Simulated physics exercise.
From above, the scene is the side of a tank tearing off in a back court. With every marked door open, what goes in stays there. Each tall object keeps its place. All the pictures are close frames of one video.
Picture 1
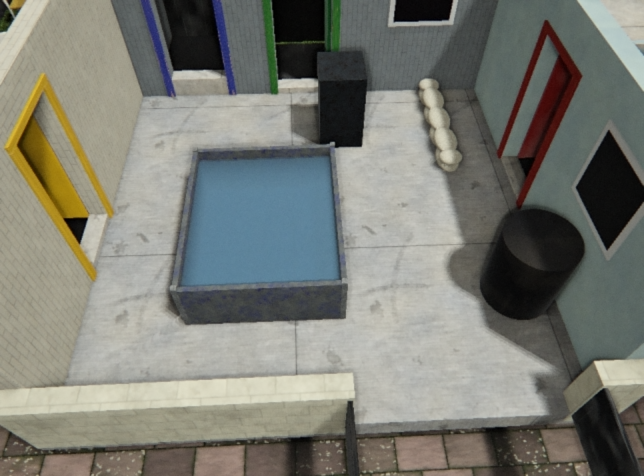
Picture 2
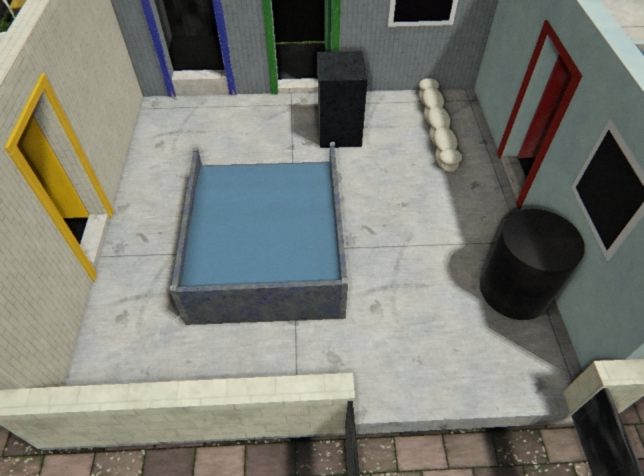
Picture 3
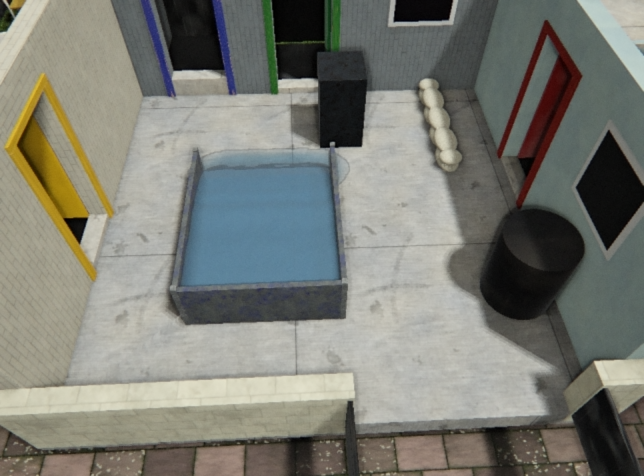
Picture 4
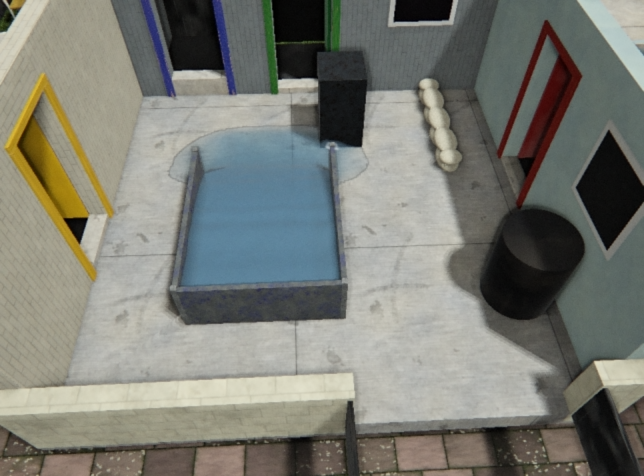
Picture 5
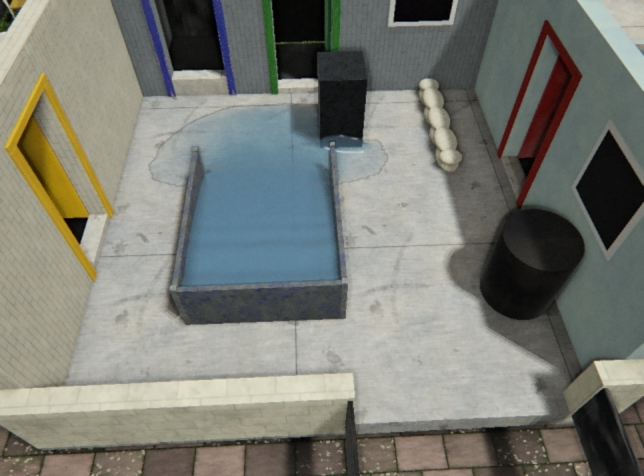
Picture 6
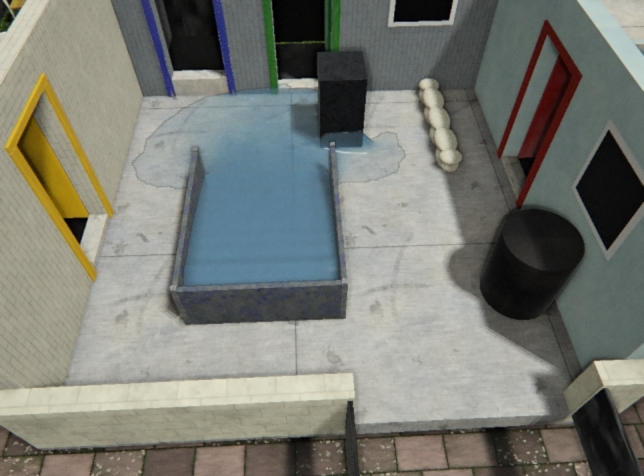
In the video, the far side of a rectangular water tank in a walled court disappears, and water pours out through the gap, spreading across the pale paving around a dark block and toward the blue and green doorways.
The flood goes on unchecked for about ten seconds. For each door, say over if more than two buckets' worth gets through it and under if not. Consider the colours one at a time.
I expect the red door to let through an acceptable amount; I expect the green door to let through too much; I expect the yellow door to let through an acceptable amount; I expect the blue door to let through an acceptable amount.
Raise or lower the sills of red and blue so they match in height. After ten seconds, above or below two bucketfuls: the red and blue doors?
The red one falls short, the blue one goes past the mark.
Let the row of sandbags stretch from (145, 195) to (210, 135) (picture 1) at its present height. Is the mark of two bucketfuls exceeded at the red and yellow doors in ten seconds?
Red exceeds the limit, and yellow falls short.
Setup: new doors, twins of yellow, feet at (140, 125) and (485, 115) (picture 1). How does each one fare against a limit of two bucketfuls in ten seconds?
Door one beats the threshold, door two misses the threshold.
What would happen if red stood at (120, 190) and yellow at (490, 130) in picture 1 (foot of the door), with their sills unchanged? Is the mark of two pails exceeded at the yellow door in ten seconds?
Yellow is not flooded.
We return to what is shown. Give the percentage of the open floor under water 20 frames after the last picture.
My estimate is near 55 per cent.
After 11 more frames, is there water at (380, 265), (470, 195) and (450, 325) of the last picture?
In that order: Clear, awash, dry.
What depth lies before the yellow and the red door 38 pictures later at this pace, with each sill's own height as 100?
Approx. 60 % then 70 %.
A moment on, water covers 30 % of the floor; the red door not reached, the green door far over two buckets in, the yellow door not reached, the blue door wet at the sill, nothing in.
Next, water covers 40 % of the floor; the red door not reached, the green door far over two buckets in, the yellow door not reached, the blue door wet at the sill, nothing in.
Then, water covers 55 % of the floor; the red door wet at the sill, nothing in, the green door far over two buckets in, the yellow door wet at the sill, nothing in, the blue door wet at the sill, nothing in.
Later, water covers 90 % of the floor; the red door wet at the sill, nothing in, the green door far over two buckets in, the yellow door wet at the sill, nothing in, the blue door wet at the sill, nothing in.
In the end, water covers 95 % of the floor; the red door wet at the sill, nothing in, the green door far over two buckets in, the yellow door wet at the sill, nothing in, the blue door wet at the sill, nothing in.
